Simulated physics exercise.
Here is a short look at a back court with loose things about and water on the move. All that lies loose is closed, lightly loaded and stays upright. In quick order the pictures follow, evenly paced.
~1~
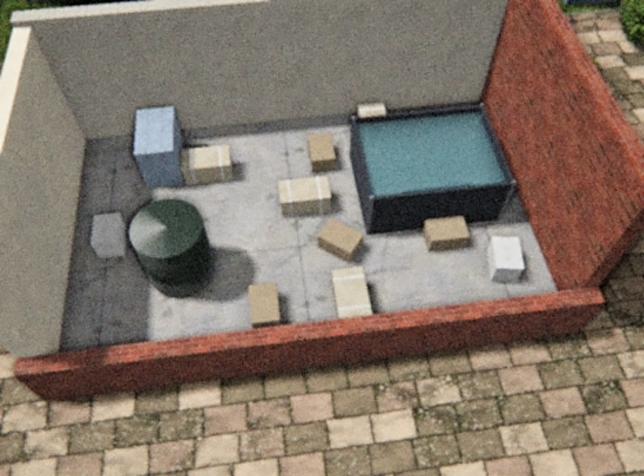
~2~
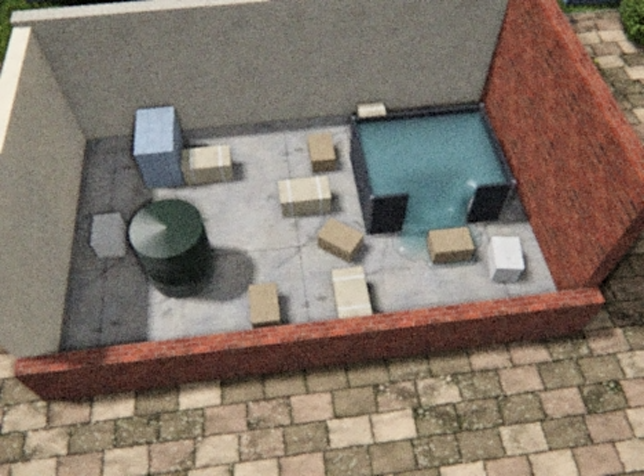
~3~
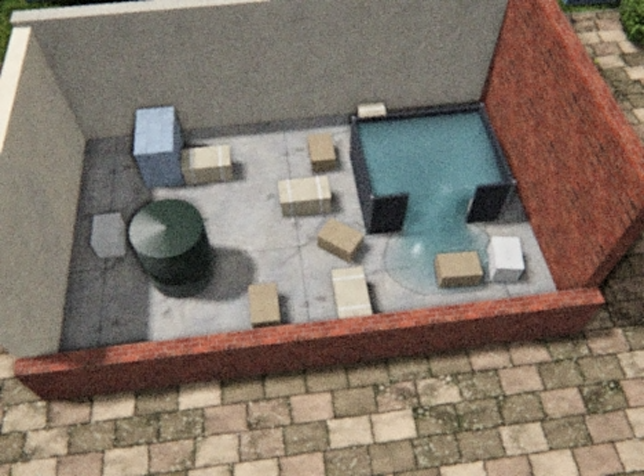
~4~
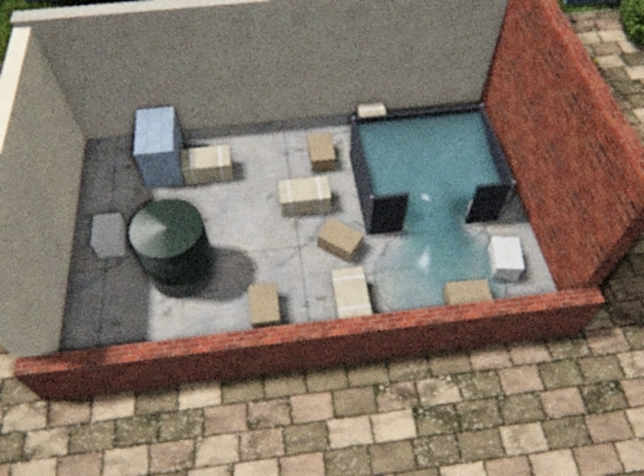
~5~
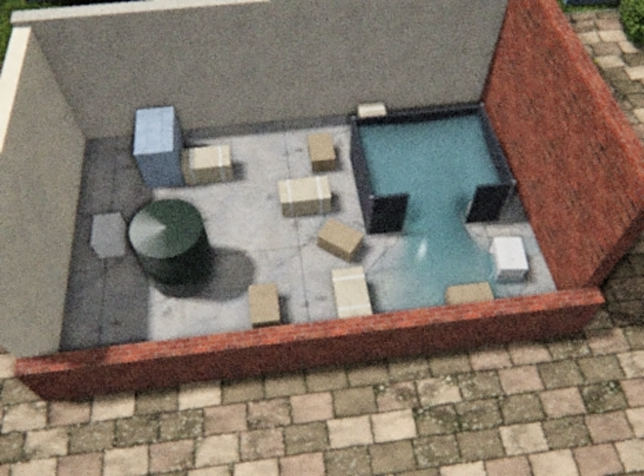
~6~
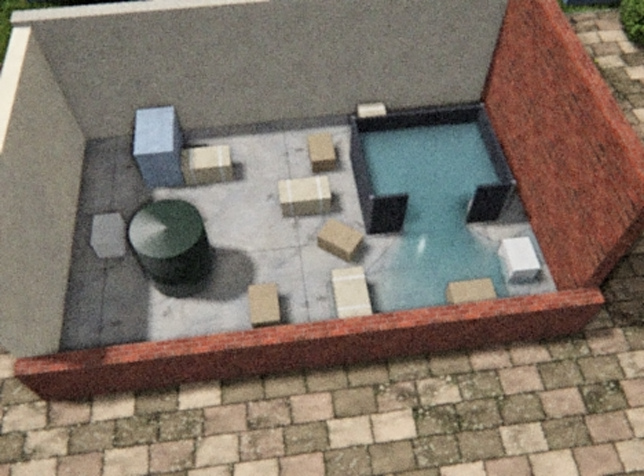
Water pouring through a gap in a pool's front wall, pushing a brown box toward the brick wall, then nudging a white box right.
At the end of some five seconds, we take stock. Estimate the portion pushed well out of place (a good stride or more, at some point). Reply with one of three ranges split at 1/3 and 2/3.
2/3 or more.
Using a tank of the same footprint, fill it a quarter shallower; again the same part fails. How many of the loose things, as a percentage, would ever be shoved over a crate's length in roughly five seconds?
That comes to 60 % of the lot.
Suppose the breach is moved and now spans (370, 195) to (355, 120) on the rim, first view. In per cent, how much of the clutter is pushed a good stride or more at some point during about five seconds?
Roughly 80 %.
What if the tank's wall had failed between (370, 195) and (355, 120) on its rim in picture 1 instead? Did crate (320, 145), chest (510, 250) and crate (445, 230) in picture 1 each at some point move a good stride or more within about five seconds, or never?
Listed in turn, ends up that far off, never travels that far, never travels that far.
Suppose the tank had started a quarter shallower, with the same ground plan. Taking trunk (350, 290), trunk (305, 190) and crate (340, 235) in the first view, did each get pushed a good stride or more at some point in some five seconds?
Taking each in turn, the answer is did it, came up short, came up short.
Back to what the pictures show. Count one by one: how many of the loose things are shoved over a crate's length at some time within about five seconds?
That works out to 7.
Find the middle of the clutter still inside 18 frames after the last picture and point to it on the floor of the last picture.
The average sits close to (294, 219).
A moment on, 1 of 10 are well off their spots; 1 afloat.
Next, 4 of 10 are well off their spots; 3 afloat.
Later, 4 of 10 are well off their spots; 4 afloat.
In the end, 7 of 10 are well off their spots, and 7 have been at some point; 6 afloat.
